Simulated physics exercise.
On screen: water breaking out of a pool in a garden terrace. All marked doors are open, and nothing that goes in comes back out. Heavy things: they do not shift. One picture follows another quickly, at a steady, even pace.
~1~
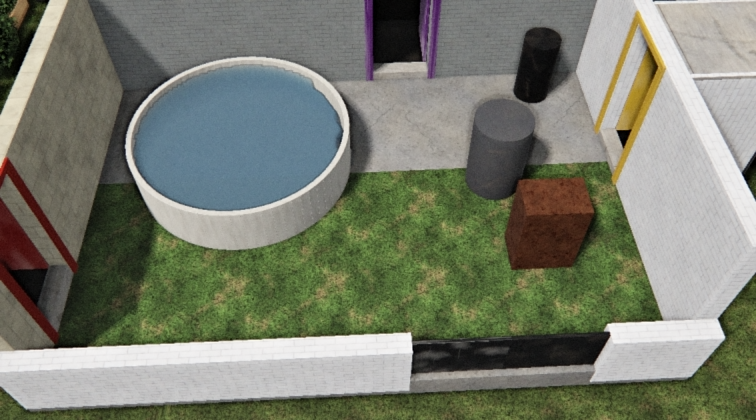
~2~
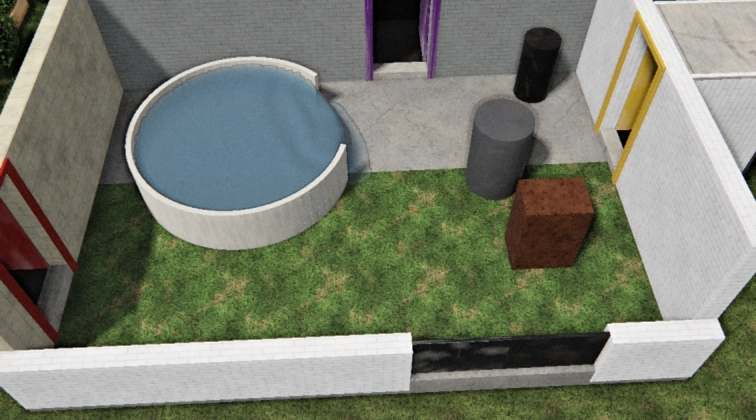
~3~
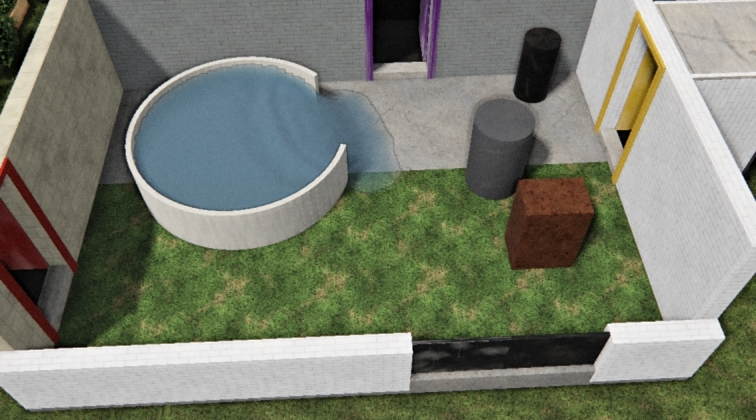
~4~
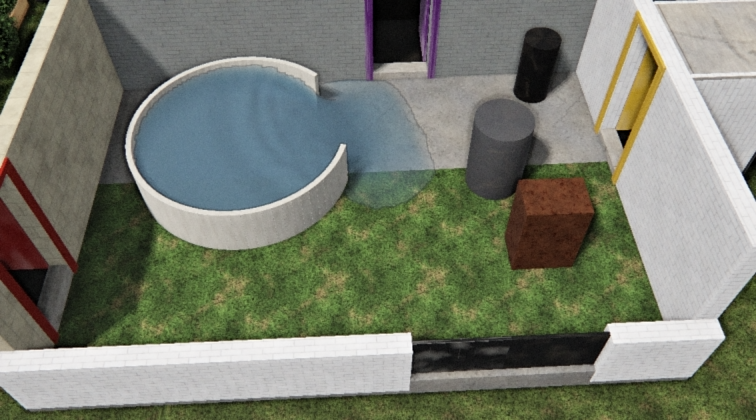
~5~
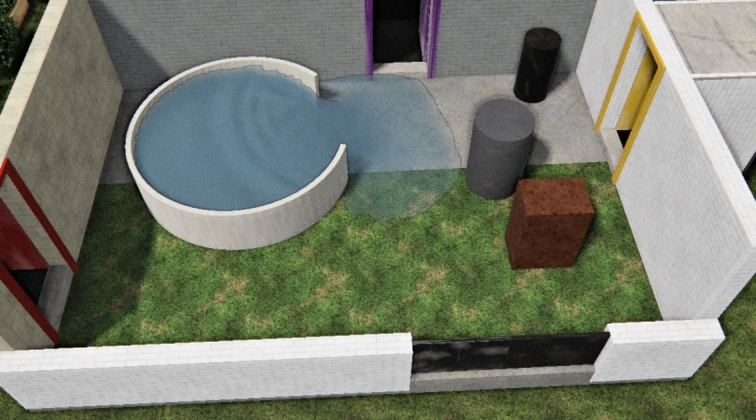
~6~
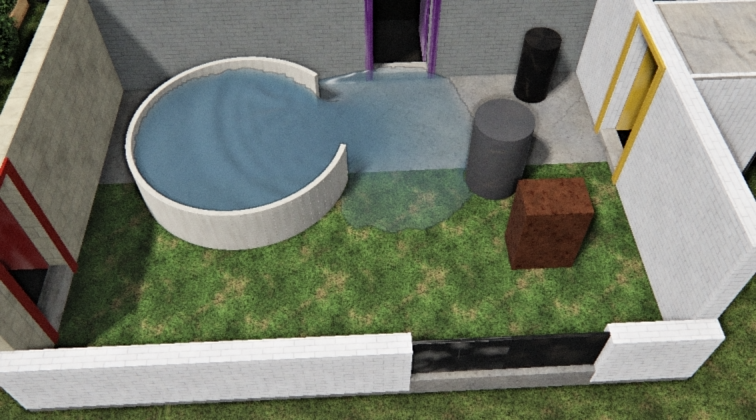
Water pours through a gap in the round pool's right side and spreads across paving and grass.
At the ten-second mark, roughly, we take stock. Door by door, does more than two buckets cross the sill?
As I see it, most likely the yellow door will exceed two buckets. Most likely the purple door will exceed two buckets. Most likely the red door will not exceed two buckets.
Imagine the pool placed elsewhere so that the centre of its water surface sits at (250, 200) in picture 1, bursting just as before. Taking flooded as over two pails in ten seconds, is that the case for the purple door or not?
At the purple door, the inflow ends up past the threshold.
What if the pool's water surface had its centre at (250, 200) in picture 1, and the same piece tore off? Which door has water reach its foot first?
I'd go with the purple-painted one.
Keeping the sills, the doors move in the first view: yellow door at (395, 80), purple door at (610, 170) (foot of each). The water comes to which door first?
It is the yellow door.
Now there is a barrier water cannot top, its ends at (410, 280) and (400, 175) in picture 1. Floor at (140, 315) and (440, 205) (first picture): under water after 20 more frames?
Result by location - first parched, second soaked.
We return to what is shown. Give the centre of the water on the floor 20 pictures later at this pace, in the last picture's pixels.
That comes out near (366, 157).
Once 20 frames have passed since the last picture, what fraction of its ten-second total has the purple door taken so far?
By then roughly 65 percent of the ten-second total is in.
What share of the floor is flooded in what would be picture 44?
My estimate is near 75 per cent.
A moment on, water covers 35 % of the floor; the yellow door not reached, the purple door under two buckets in, the red door not reached.
Next, water covers 40 % of the floor; the yellow door under two buckets in, the purple door over two buckets in, the red door not reached.
Then, water covers 60 % of the floor; the yellow door far over two buckets in, the purple door far over two buckets in, the red door not reached.
Later, water covers 75 % of the floor; the yellow door far over two buckets in, the purple door far over two buckets in, the red door not reached.
In the end, water covers 100 % of the floor; the yellow door far over two buckets in, the purple door far over two buckets in, the red door wet at the sill, nothing in.
